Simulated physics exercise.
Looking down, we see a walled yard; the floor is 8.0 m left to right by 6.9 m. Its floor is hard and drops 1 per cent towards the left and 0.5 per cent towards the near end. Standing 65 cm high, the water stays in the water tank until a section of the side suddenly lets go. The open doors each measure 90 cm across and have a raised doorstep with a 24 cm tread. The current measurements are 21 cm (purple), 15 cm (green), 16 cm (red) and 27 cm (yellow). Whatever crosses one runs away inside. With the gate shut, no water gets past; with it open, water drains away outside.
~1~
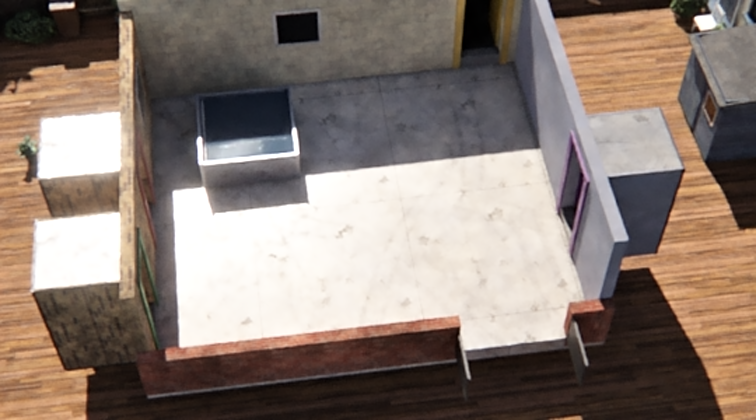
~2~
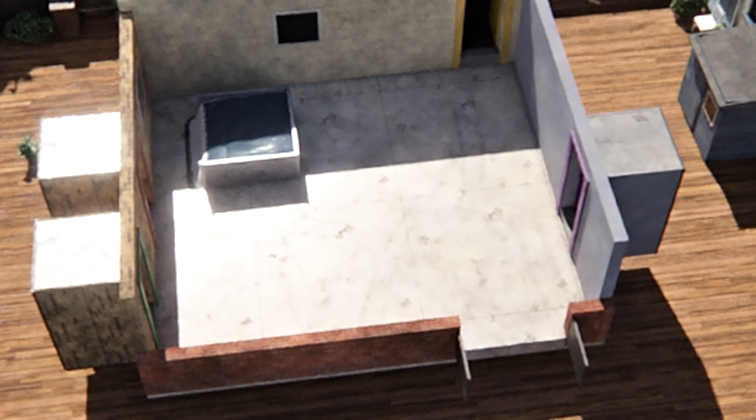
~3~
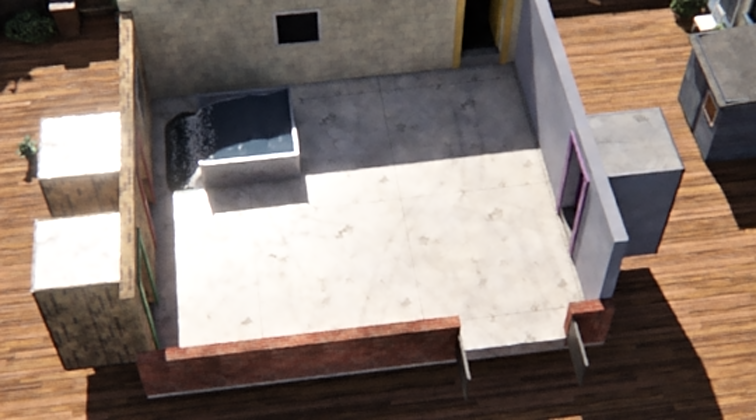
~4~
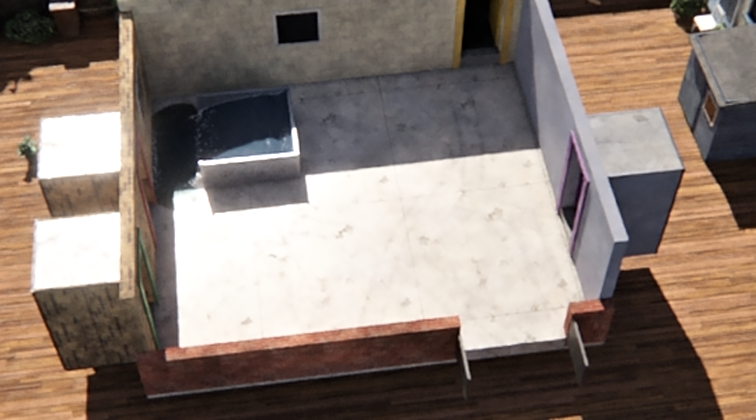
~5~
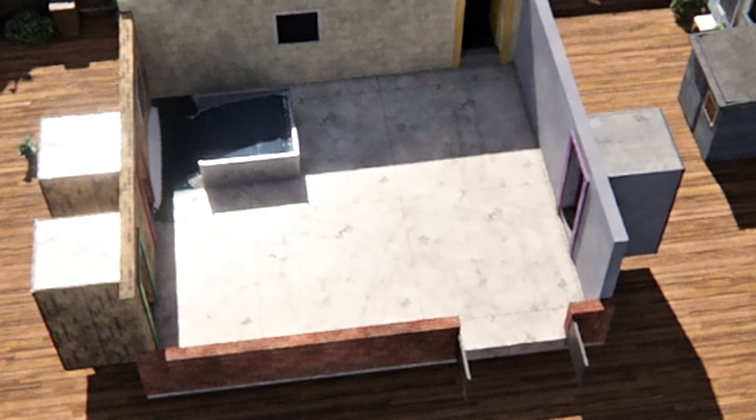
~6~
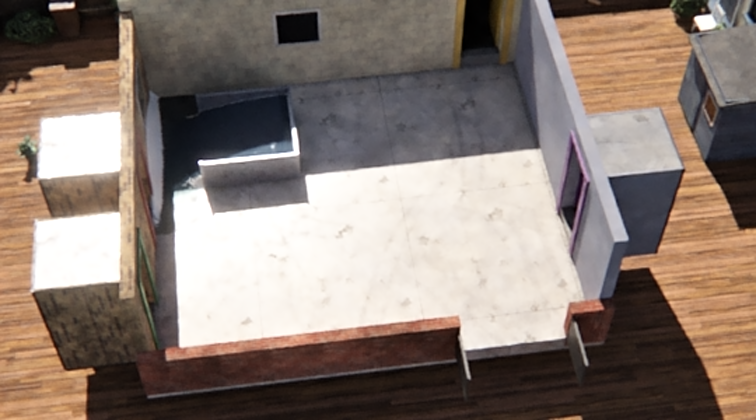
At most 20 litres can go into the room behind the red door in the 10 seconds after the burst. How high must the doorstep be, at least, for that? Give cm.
About 13 cm.
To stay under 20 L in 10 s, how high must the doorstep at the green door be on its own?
Green would need about 8.0 cm on its own.
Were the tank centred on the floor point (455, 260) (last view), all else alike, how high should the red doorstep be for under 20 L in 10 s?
15 cm or thereabouts.
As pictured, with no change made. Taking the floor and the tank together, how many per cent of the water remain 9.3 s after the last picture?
Remaining share: Around 98 %.
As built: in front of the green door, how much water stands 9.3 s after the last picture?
Roughly 9.0 cm deep.
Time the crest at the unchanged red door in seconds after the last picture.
That happens close to 1.0 s on the clock.
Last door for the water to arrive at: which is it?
Door: Purple.
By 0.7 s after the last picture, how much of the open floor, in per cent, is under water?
Roughly 10 percent.
Then, 0.7 s after the last picture water covers 10 % of the floor, deepest (57 cm) near (152, 106); 20 cm at the red door, 1 litre in over its 16 cm doorstep.
Then, 2.3 s after the last picture water covers 35 % of the floor, deepest (26 cm) near (153, 112); 13 cm at the red door, 10 litres in over its 16 cm doorstep.
Then, 9.3 s after the last picture water covers 90 % of the floor, deepest (10 cm) near (159, 376); 5 cm at the red door, 10 litres in over its 16 cm doorstep.
At the red door as built, the water peaked near 20 cm, 0.9 s after the last picture.
With a doorstep of 10.5 cm, 36 litres would have come in within the 10 s; with 14.5 cm, 15 litres. So under 20 litres takes about 13 cm.
